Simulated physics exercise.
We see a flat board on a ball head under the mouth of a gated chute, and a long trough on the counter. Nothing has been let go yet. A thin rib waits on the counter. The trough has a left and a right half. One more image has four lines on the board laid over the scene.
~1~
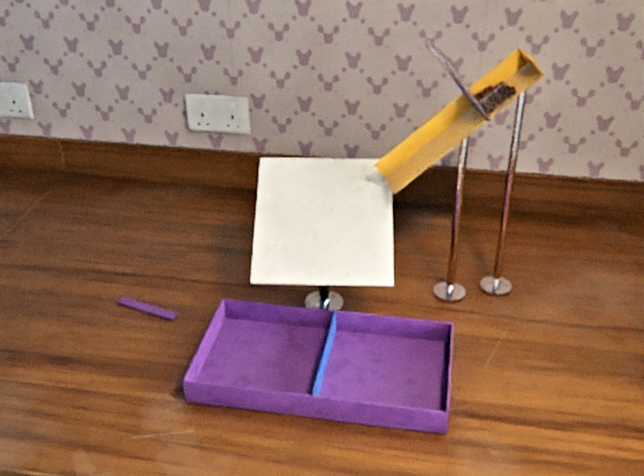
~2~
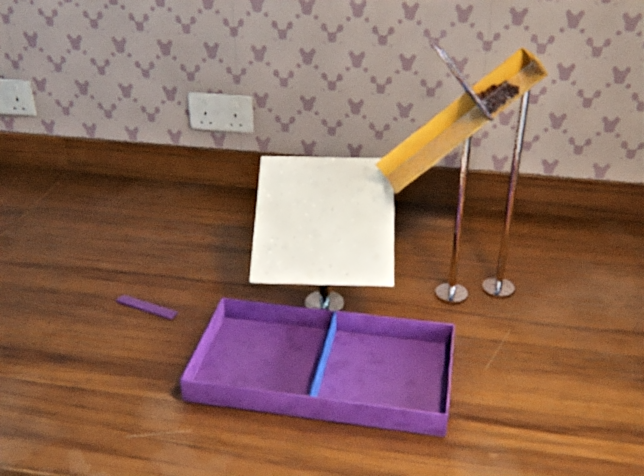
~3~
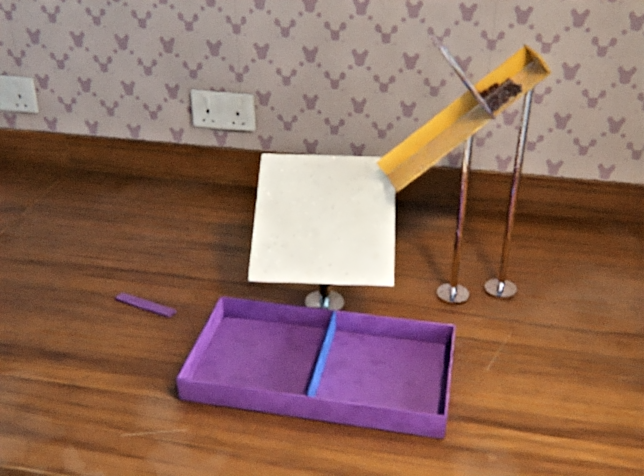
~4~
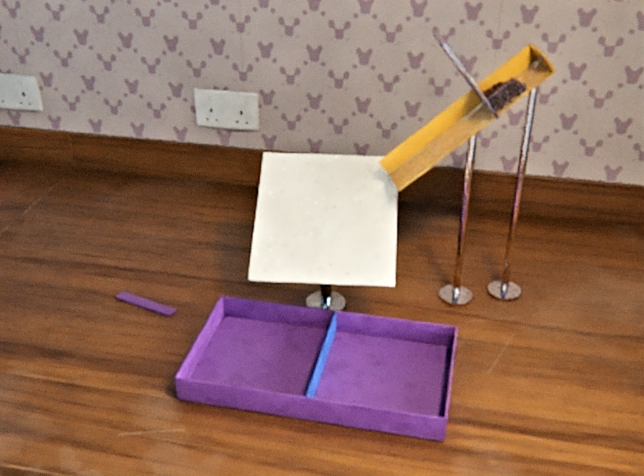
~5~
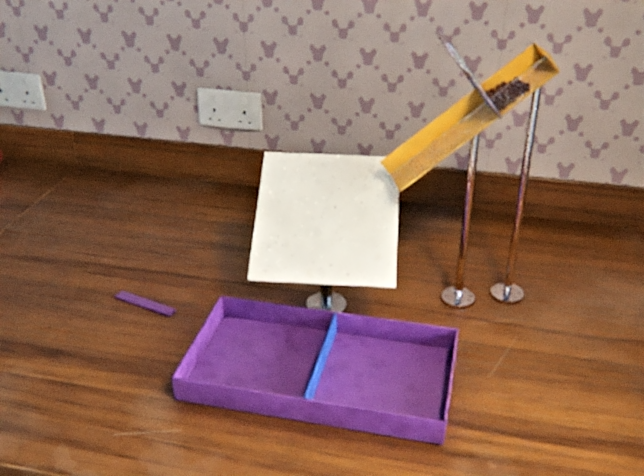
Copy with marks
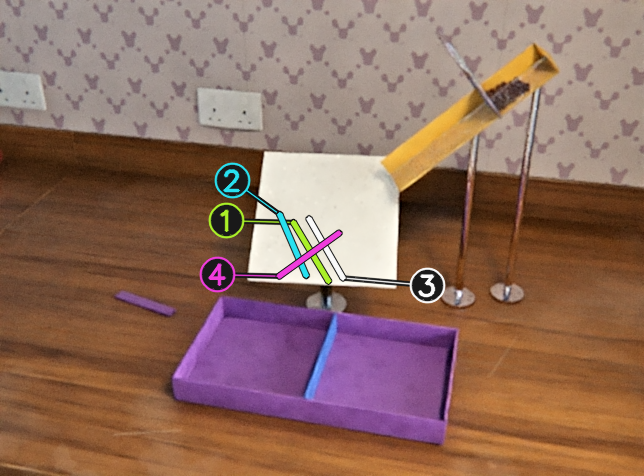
At first, small dark pieces sit behind a closed gate in a sloping yellow chute, its mouth at a tilted white board above a divided purple trough. The view drifts very slightly, but the pieces, gate, board and purple strip on the wooden surface all stay in place.
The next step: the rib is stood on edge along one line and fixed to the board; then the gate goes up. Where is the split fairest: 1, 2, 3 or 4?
Choose 2.
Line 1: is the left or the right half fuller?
More lands on the right.
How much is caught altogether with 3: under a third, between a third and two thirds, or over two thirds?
Line 3 gives over two thirds.
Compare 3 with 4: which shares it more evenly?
That is line 4.
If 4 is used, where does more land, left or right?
The left half.
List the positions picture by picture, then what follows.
The first picture shows load behind the gate at (490, 97), allspice berries; lip of the chute at (390, 186), sloping fairly steeply.
The second picture shows middle of the board at (325, 218), tilted fairly steeply; middle of its low edge at (321, 283); of its high edge at (327, 157).
The third picture shows front corners of the trough at (177, 378) and (446, 416); front end of its middle wall at (307, 397); gate still shut at (472, 90).
The fourth picture shows middle of the load at (500, 94); lip at (394, 184).
The fifth picture shows middle of the load at (503, 94); lip at (396, 184).
On the marked copy, line 1 from (293, 222) to (328, 281); line 2 from (279, 214) to (306, 275); line 3 from (309, 218) to (343, 277); line 4 from (339, 233) to (279, 276).
Choosing 1, of what is caught, a stray few in the left half, nearly all in the right.
Choosing 2, of what is caught, about half in the left half, about half in the right.
Choosing 3, of what is caught, none in the left half, all in the right.
Choosing 4, of what is caught, most in the left half, about a quarter in the right.
